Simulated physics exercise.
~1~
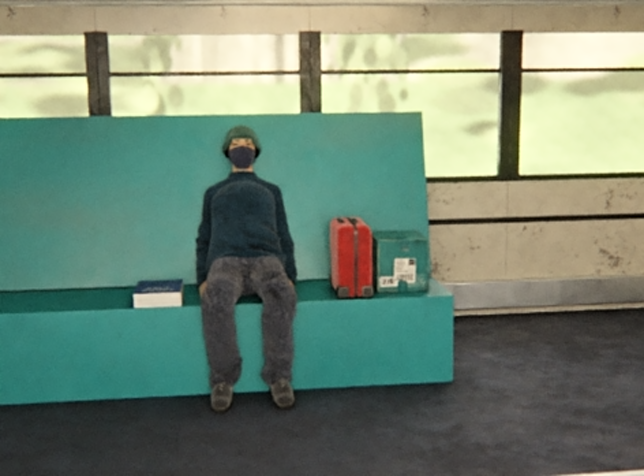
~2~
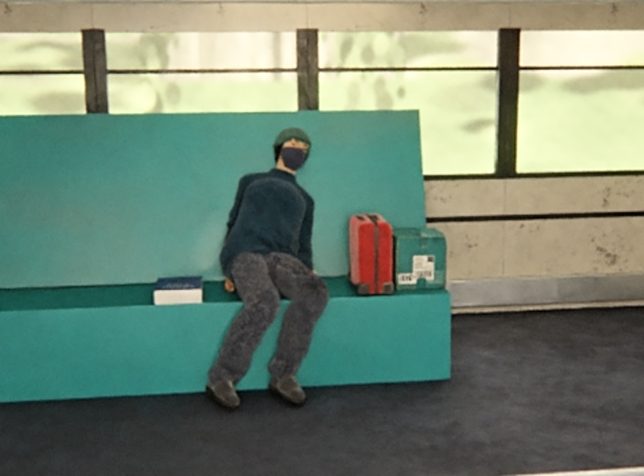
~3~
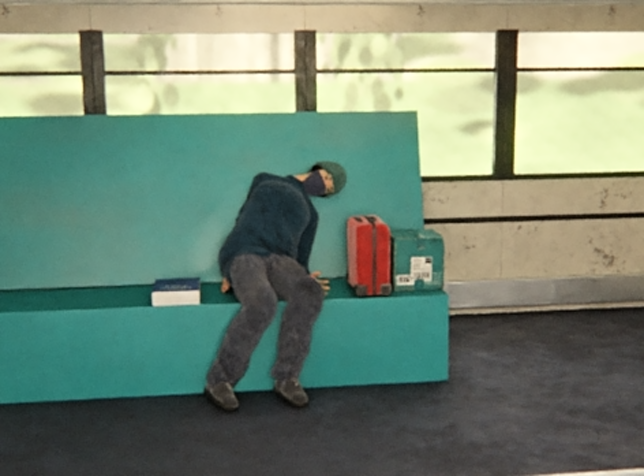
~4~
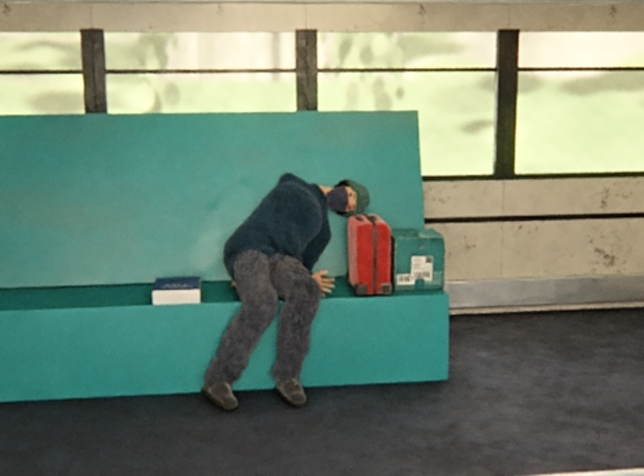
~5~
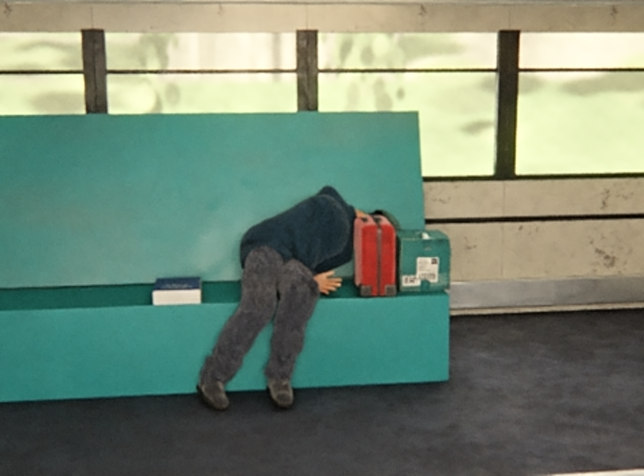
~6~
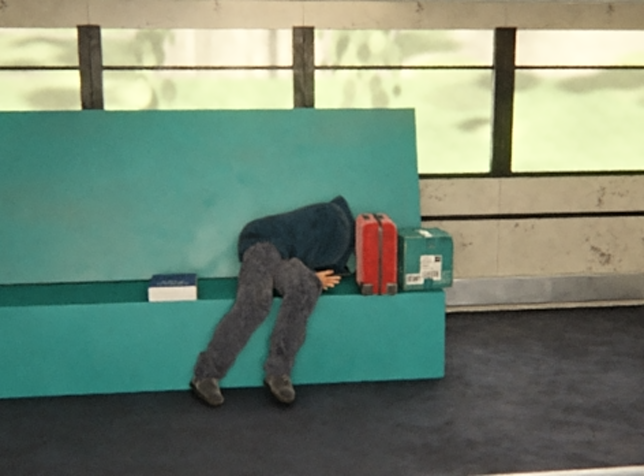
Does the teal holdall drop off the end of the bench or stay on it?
The teal holdall stays on the bench, ending close to its right end beside the red case.
